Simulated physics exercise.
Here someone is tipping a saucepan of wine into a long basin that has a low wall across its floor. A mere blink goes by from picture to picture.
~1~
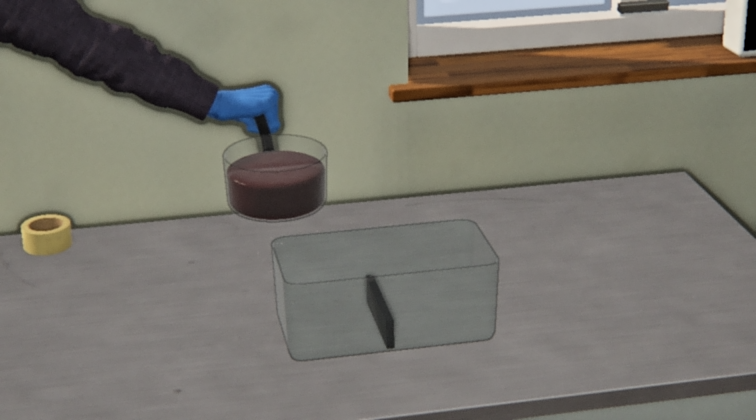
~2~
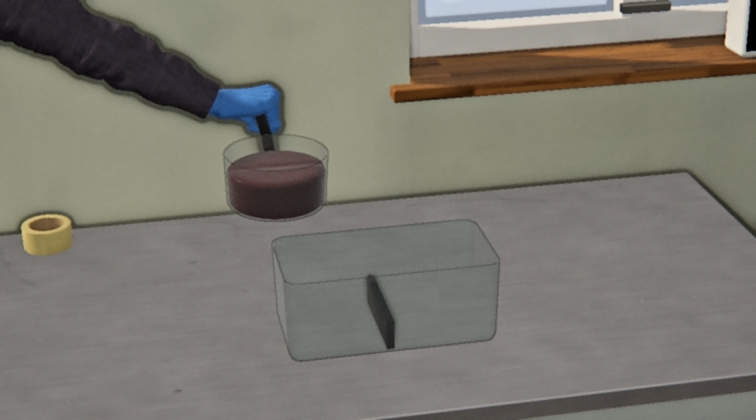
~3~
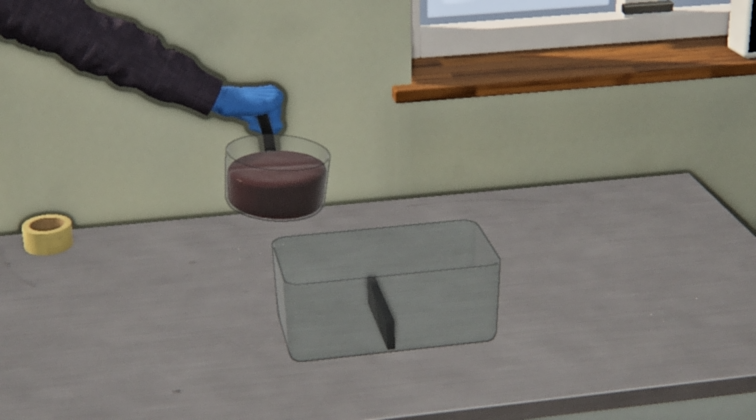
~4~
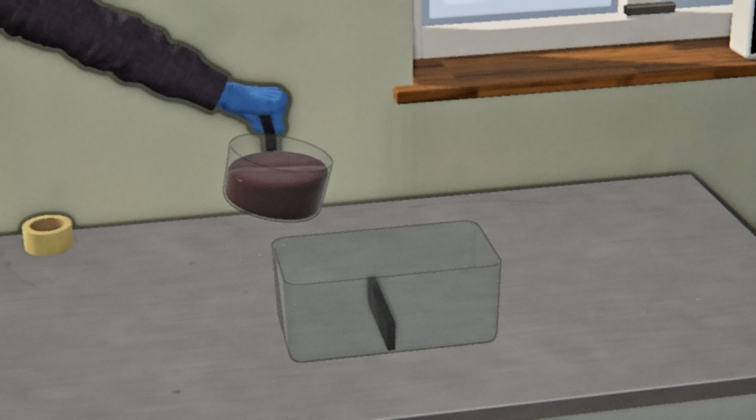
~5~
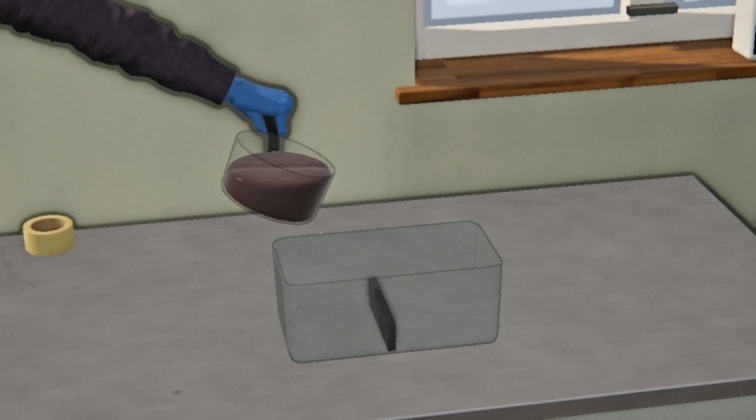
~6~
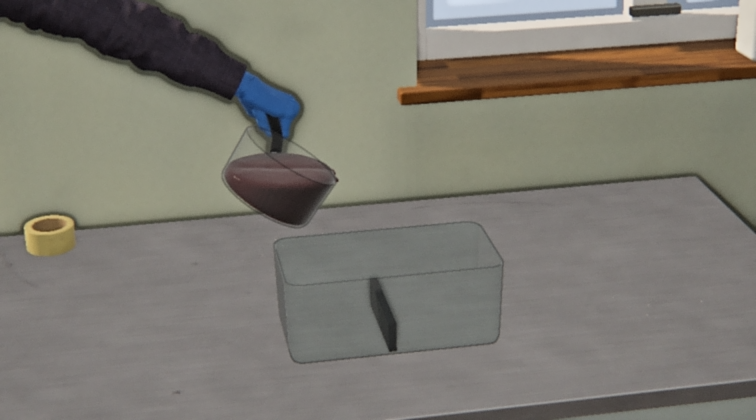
The clip shows a blue-gloved hand holding a clear round pan of dark red liquid above a long transparent basin with a low dark wall inside, gradually tilting the pan to the right as the liquid shifts toward its rim.
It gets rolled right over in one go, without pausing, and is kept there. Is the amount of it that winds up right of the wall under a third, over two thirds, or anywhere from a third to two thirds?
Once it settles, the part right of the wall is below a third, I'd say.
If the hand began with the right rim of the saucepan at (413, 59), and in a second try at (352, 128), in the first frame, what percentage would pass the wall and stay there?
Close to 60 in a hundred, then close to 70 in a hundred.
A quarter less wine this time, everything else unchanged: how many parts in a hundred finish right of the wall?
Roughly 5 in a hundred.
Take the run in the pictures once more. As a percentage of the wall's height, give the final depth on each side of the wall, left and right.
Roughly 60 left of the wall, roughly 10 right of it.
A moment on, the saucepan is tipped on its side and 32 per cent is still to pour, 22 is left of the wall and 5 right of it.
Next, the saucepan is tipped right over and 8 per cent is still to pour, 72 is left of the wall and 15 right of it.
Then the saucepan is tipped right over and 1 per cent is still to pour, 75 is left of the wall and 18 right of it.
Later the saucepan is tipped right over and 0 per cent is still to pour, 78 is left of the wall and 19 right of it.
At rest 78 per cent lies left of the wall, 19 right of it and 3 outside.
